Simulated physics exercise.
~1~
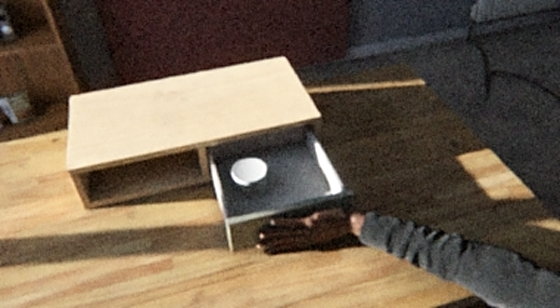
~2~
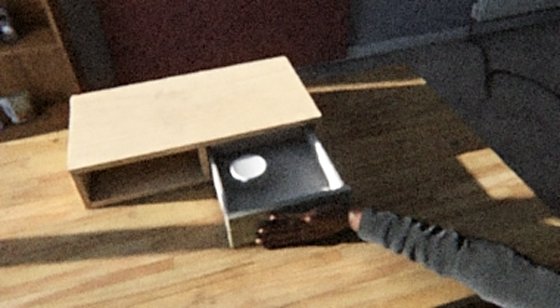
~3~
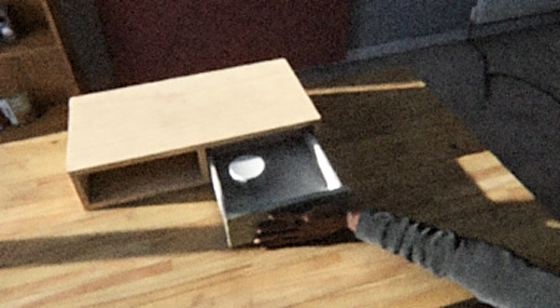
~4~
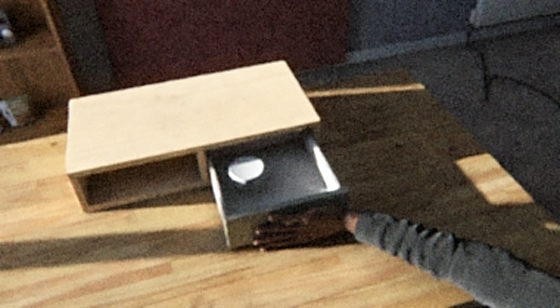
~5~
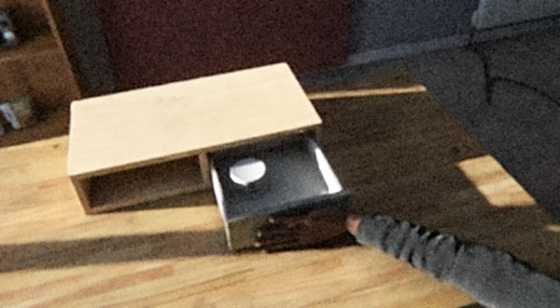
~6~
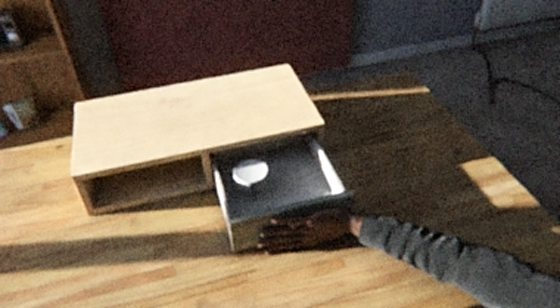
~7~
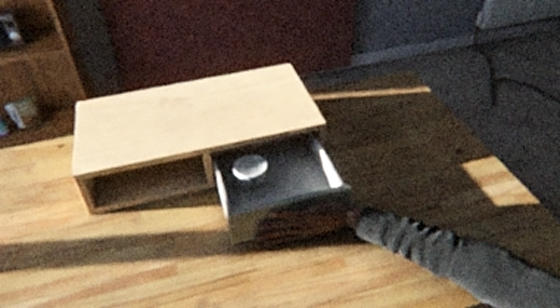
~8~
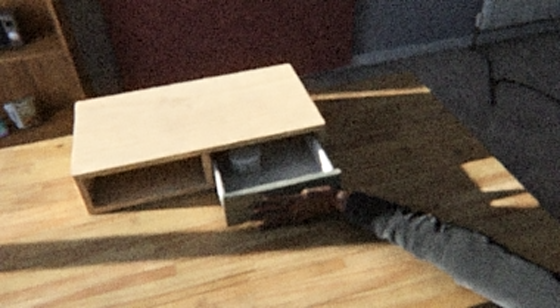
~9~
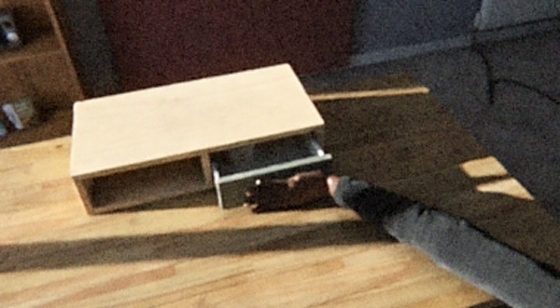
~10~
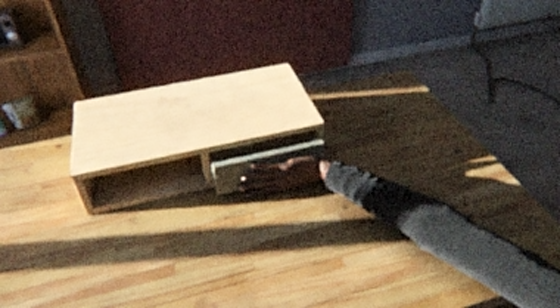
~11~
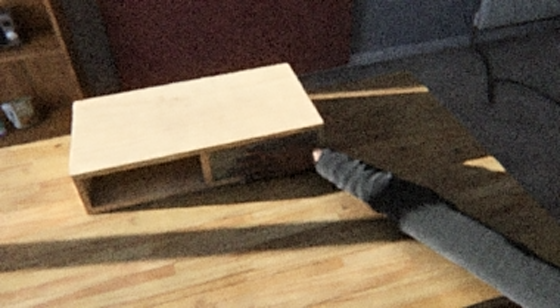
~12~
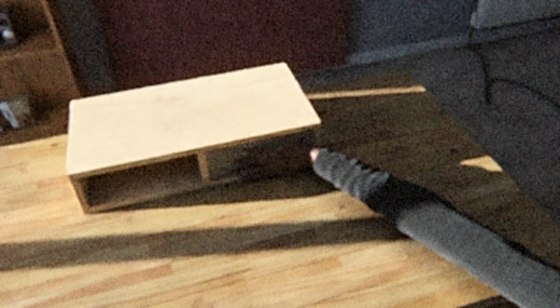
A hand pushes a drawer holding a white pot into a wooden chest until it closes.
